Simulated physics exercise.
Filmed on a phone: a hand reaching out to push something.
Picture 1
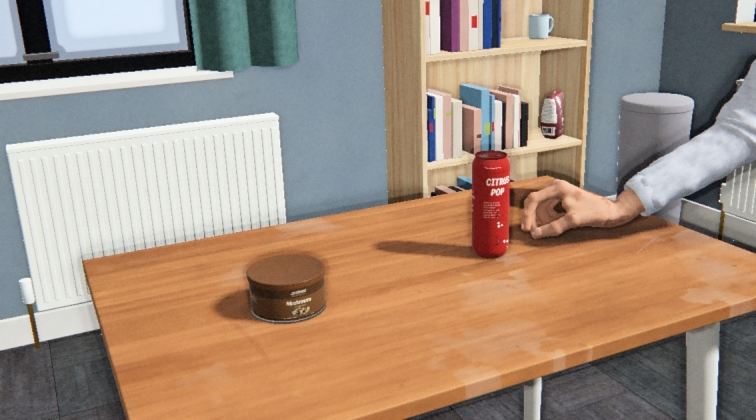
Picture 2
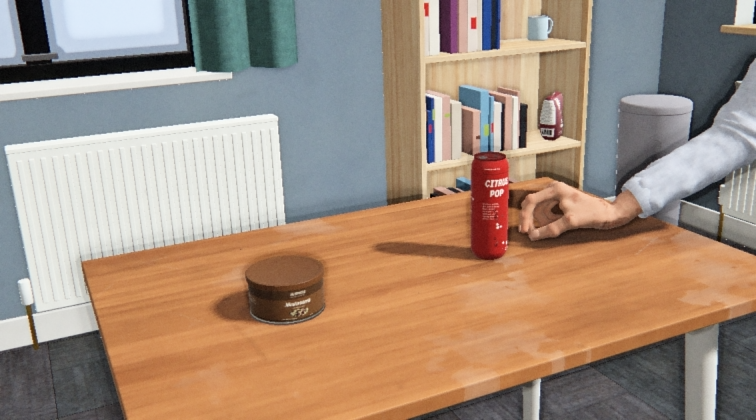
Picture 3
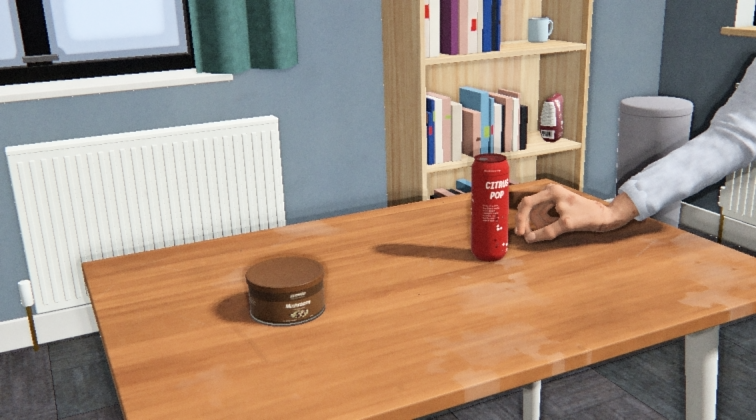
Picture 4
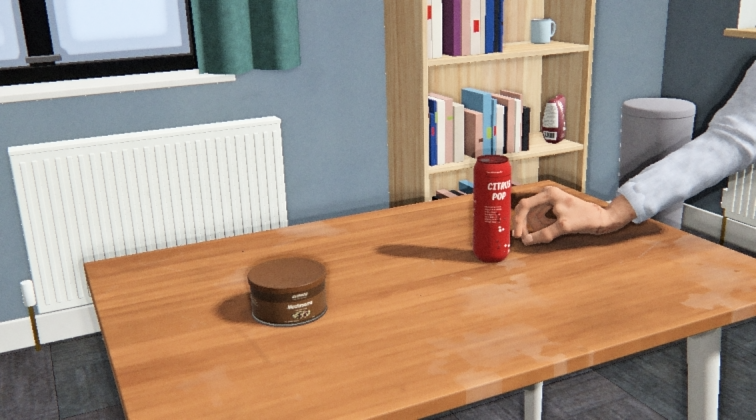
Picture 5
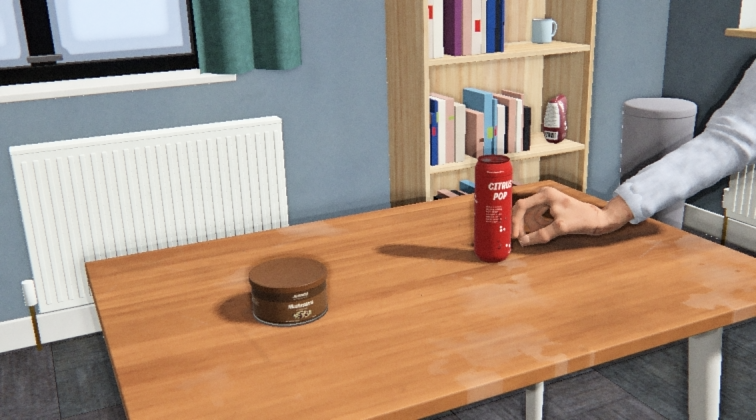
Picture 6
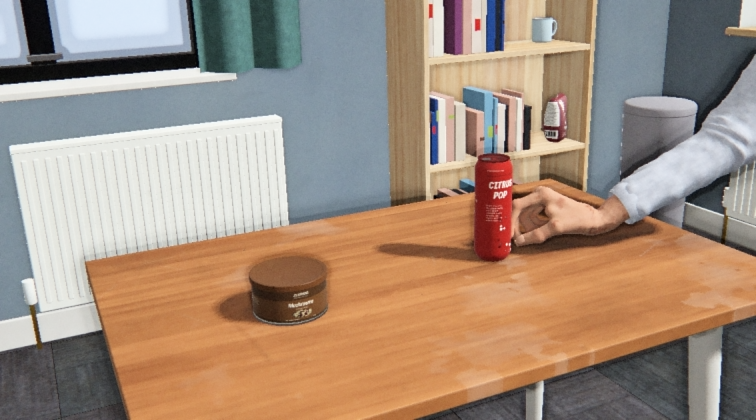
A hand at the right stays almost still beside a tall red can on a wooden table, its fingers curled close to the can, while a brown lidded tub sits to the left and the view shifts very slightly.
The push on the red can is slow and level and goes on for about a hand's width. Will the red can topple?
The red can stays upright.
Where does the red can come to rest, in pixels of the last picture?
Near (428, 221).
Then, 0.70 s later than the last frame, red can moved about its own width near (470, 212).
Then, 1.30 s later than the last frame, red can moved about its own width near (447, 217).
When it is over, moved from the start, red can. End places, in pixels of the last picture, red can near (428, 220).
